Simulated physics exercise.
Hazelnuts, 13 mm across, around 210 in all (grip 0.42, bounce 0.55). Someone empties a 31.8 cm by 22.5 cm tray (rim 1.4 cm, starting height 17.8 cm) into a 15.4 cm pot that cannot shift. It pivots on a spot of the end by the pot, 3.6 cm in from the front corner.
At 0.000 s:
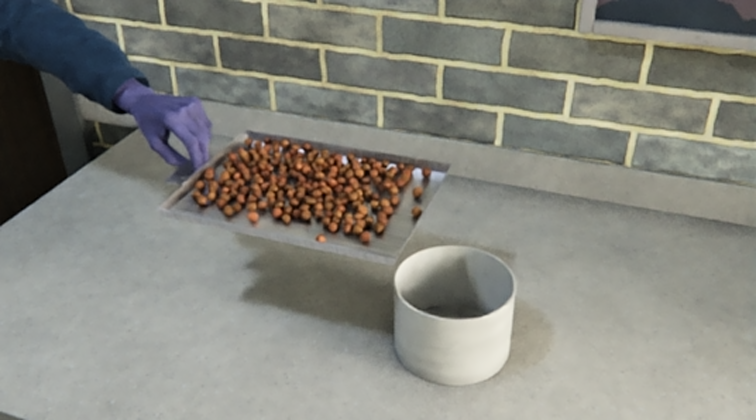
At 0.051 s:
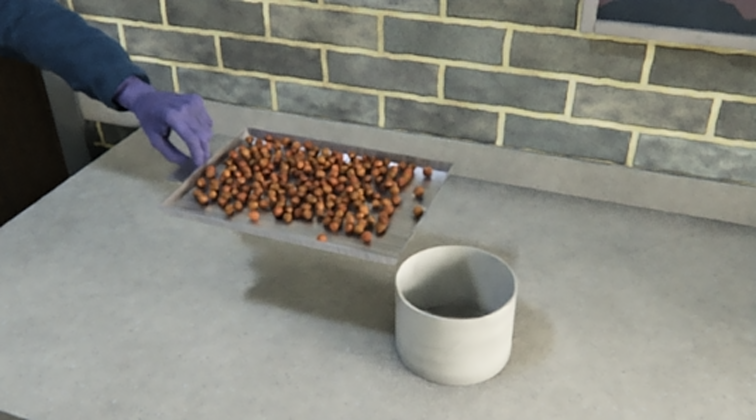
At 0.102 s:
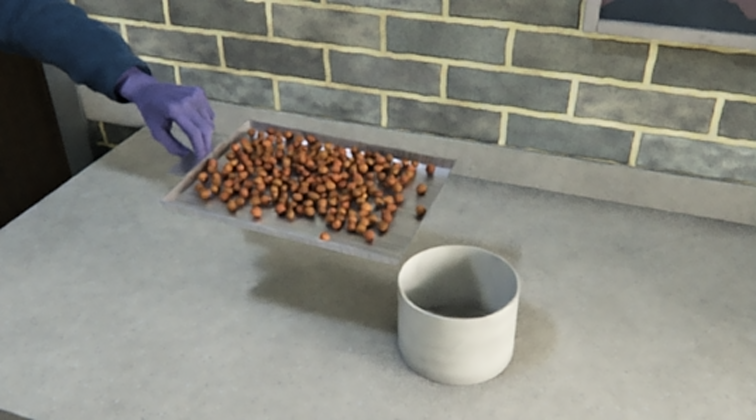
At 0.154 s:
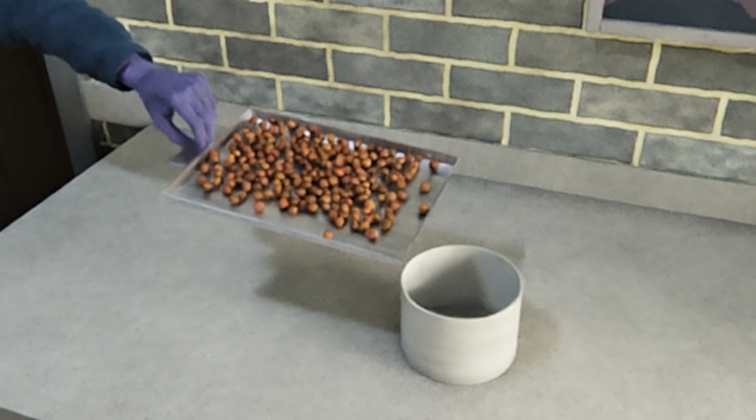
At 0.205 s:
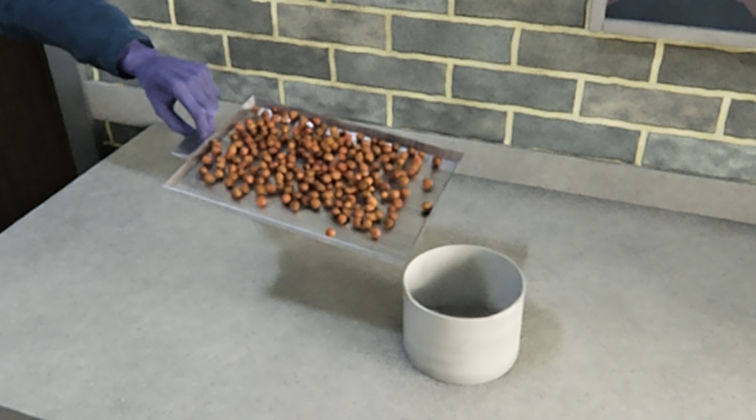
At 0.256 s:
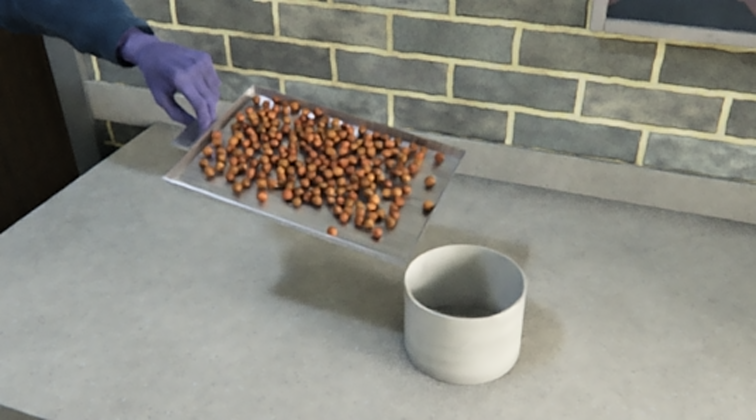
A purple-gloved hand gradually raising the left end of a clear tray of small reddish-brown pieces beside a pale round pot.
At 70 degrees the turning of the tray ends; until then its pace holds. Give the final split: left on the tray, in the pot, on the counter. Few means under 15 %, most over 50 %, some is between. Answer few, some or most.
Tray few, pot some, counter most.
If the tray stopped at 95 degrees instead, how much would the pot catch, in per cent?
In that case some 25 per cent.
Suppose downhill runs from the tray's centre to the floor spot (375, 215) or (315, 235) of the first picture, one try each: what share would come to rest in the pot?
Some 60 and 5 per cent.
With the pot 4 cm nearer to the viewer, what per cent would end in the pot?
It would be near 60 per cent.
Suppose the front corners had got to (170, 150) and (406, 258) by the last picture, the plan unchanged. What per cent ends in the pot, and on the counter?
Pot 60, counter 40.
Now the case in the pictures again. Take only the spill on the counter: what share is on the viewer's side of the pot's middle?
Roughly 100 per cent.
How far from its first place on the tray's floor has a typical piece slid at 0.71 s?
Roughly 11 cm.
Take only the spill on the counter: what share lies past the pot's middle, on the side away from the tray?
Some 50 per cent.
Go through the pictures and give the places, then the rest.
In the first picture, tray tilt 0 degrees, front corners at (162, 207) and (393, 255); middle of the pieces at (311, 182); pot at (454, 280).
In the second picture, tray tilt 1 degrees, front corners at (163, 205) and (394, 255); middle of the pieces at (312, 181).
In the third picture, tray tilt 3 degrees, front corners at (165, 200) and (397, 256); middle of the pieces at (314, 177).
In the fourth picture, tray tilt 6 degrees, front corners at (167, 192) and (400, 257), lowest corner right front; middle of the pieces at (317, 170).
In the fifth picture, tray tilt 9 degrees, front corners at (168, 184) and (403, 257), lowest corner right front; middle of the pieces at (320, 164).
In the sixth picture, tray tilt 12 degrees, front corners at (169, 176) and (404, 258), lowest corner right front; middle of the pieces at (321, 158); pot at (465, 279). The tray's pace is about 60 degrees a second.
Then, at 0.71 s, tilt 40 degrees; the tray holds 95 %, the pot 0 %.
Then, at 1.01 s, tilt 58 degrees; the tray holds 60 %, the pot 5 %.
After 1.41 s, tilt 70 degrees; the tray holds 10 %, the pot 25 %.
At rest (2.8 s), tray 0 %, pot 25 %, counter 70 %.
